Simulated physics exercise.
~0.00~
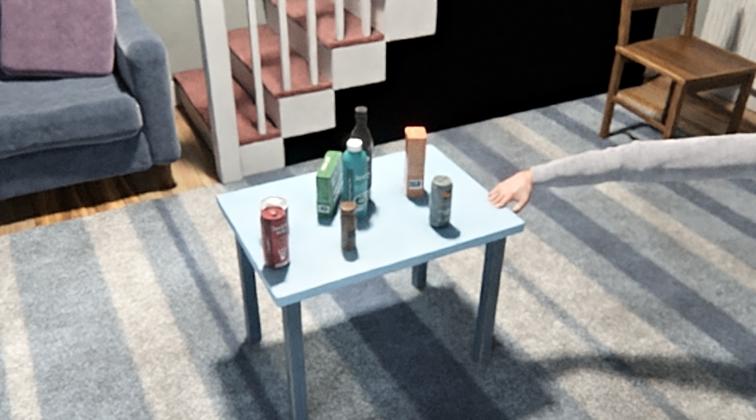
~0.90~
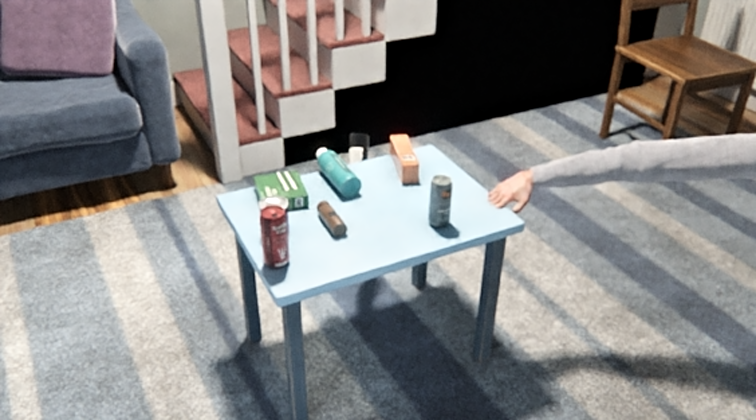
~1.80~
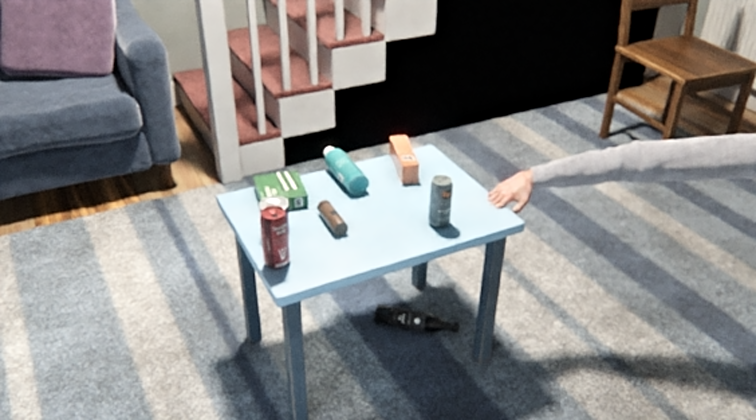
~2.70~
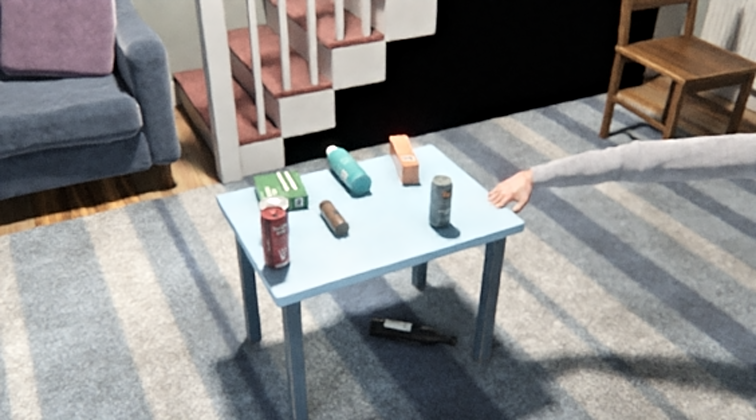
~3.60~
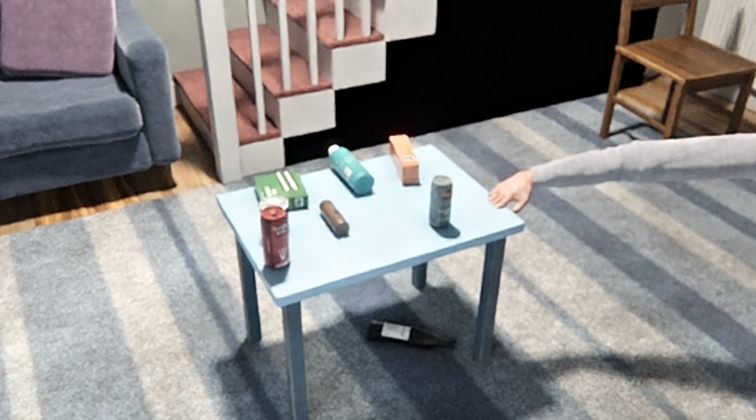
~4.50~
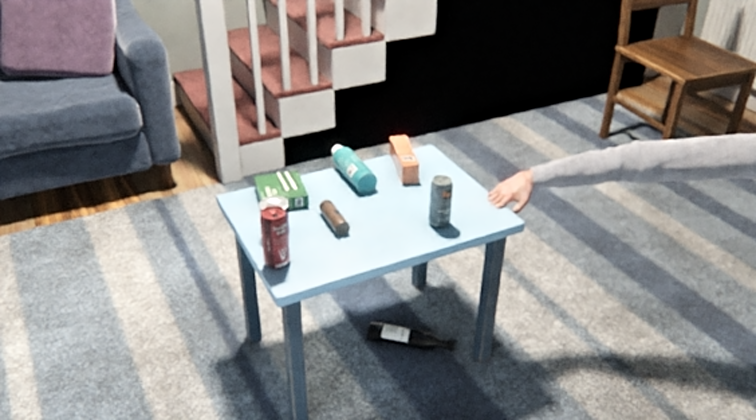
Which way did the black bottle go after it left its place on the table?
The black bottle went down, ending up on its side on the rug beneath the table.
